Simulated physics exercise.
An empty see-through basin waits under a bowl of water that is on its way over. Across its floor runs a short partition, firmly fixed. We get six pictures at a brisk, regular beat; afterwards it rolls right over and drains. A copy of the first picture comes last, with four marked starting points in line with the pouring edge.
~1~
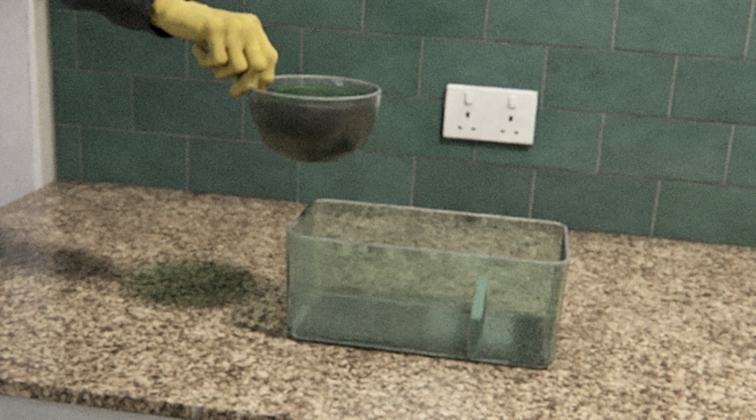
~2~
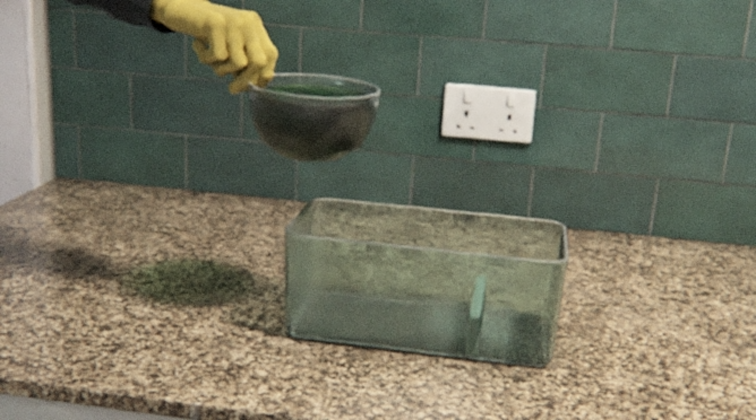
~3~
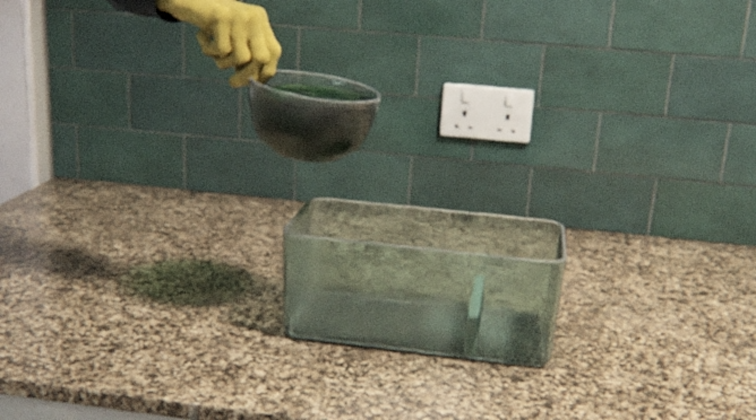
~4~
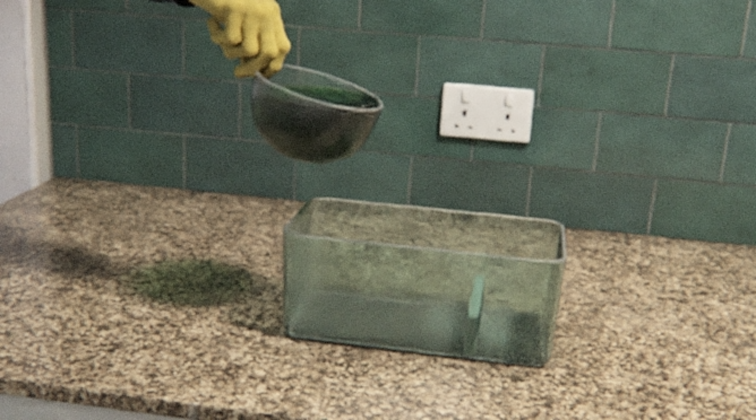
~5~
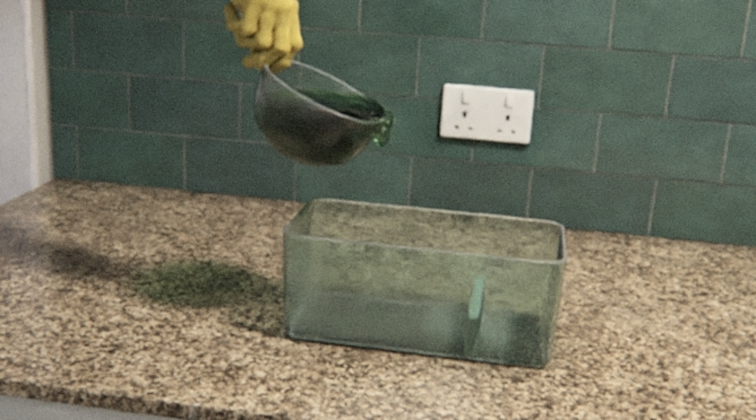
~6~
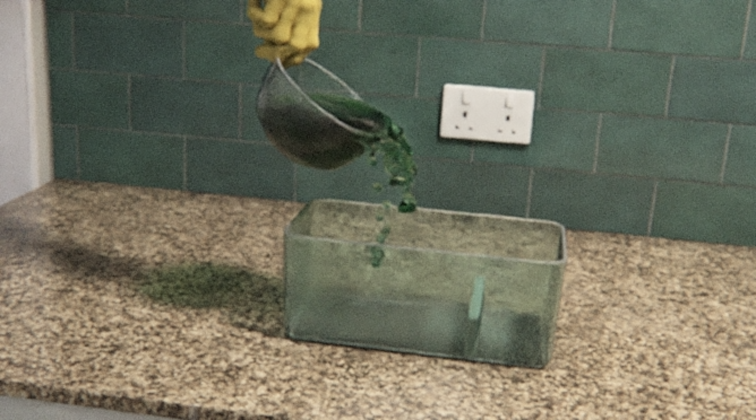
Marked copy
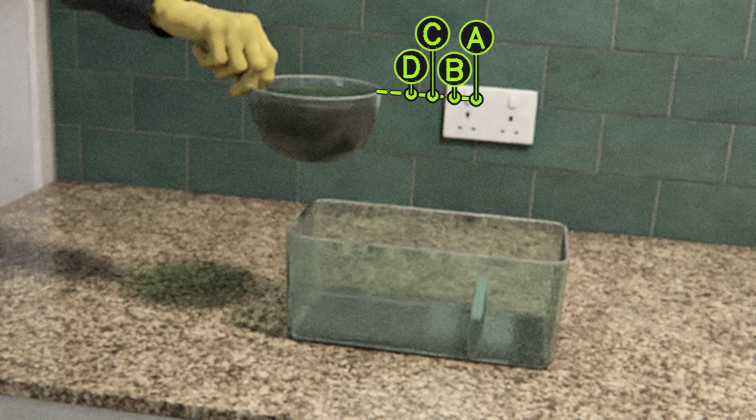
On a speckled kitchen counter, a yellow-gloved hand tilting a bowl to the right, green liquid pouring toward a clear rectangular basin.
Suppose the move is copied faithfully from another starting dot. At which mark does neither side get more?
The answer is dot C.
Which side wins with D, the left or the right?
The left side.
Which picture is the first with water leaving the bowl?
In picture 5.
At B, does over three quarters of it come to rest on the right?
No.
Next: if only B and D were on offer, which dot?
Here it is dot B.
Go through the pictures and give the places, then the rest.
Upright, lip at (377, 91); basin from (287, 334) to (553, 366); top of the wall at (480, 297); nothing has left yet.
Upright, lip at (377, 91); nothing has left yet.
Tipped about 6°, lip at (377, 97); nothing has left yet.
Tipped about 14°, lip at (379, 106); nothing has left yet.
Tipped about 24°, lip at (381, 119); water is over the lip, down to (385, 141).
Tipped about 36°, lip at (380, 134); water is over the lip, down to (386, 220).
On the marked copy, A at (476, 99); B at (454, 97); C at (432, 95); D at (411, 94).
If A is chosen, about 34 % ends left of the wall and 65 % right of it.
If B is chosen, about 34 % ends left of the wall and 66 % right of it.
If C is chosen, about 49 % ends left of the wall and 51 % right of it.
If D is chosen, about 80 % ends left of the wall and 20 % right of it.
